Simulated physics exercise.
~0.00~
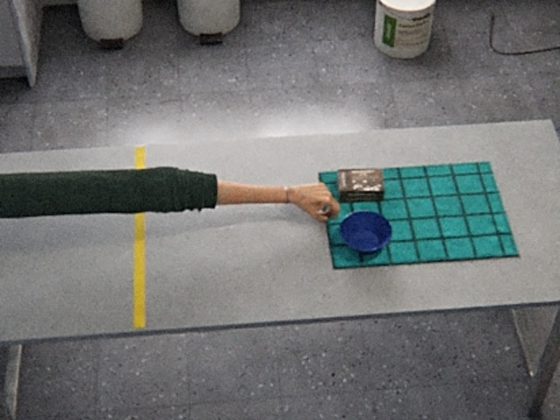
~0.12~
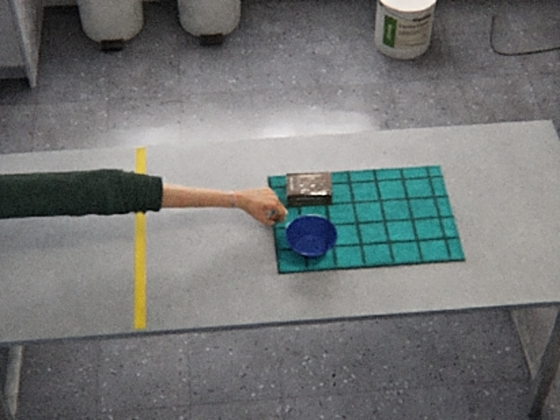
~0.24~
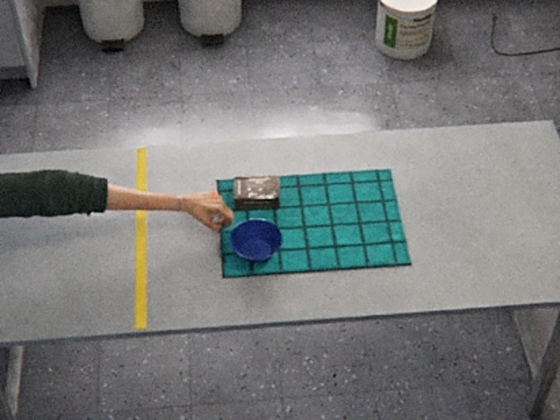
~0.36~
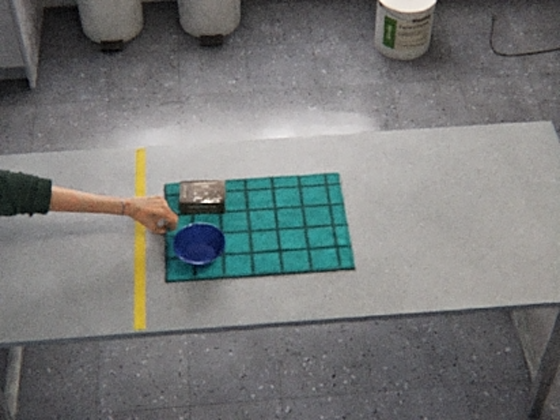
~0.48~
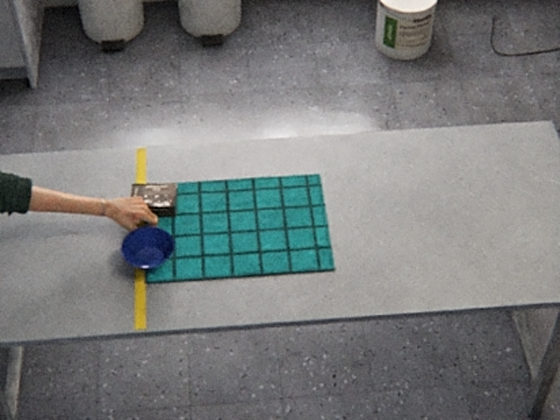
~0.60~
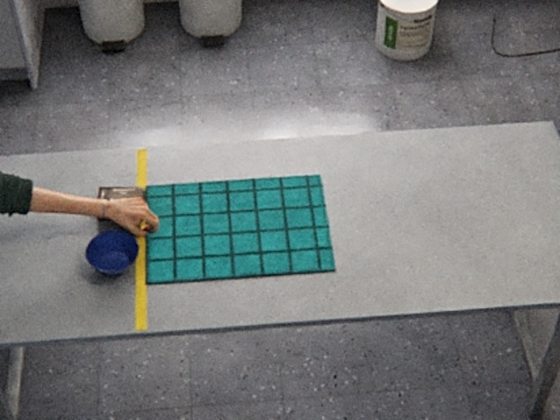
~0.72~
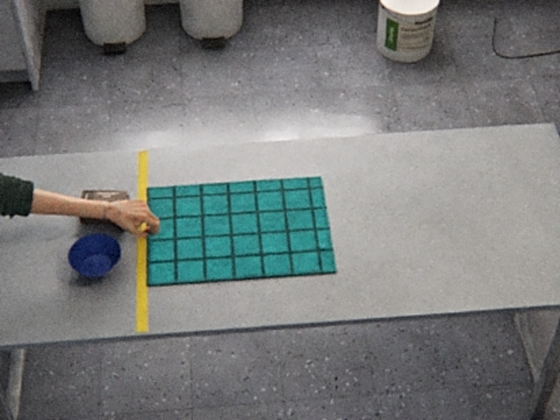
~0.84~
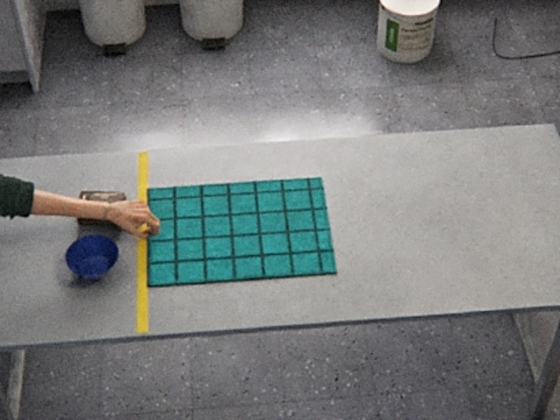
In the video, a hand drags a turquoise place mat carrying a blue bowl and a brown packet left across a table until its edge stops at a yellow tape line, and both objects slide off the mat, coming to rest on the bare table beyond the tape.
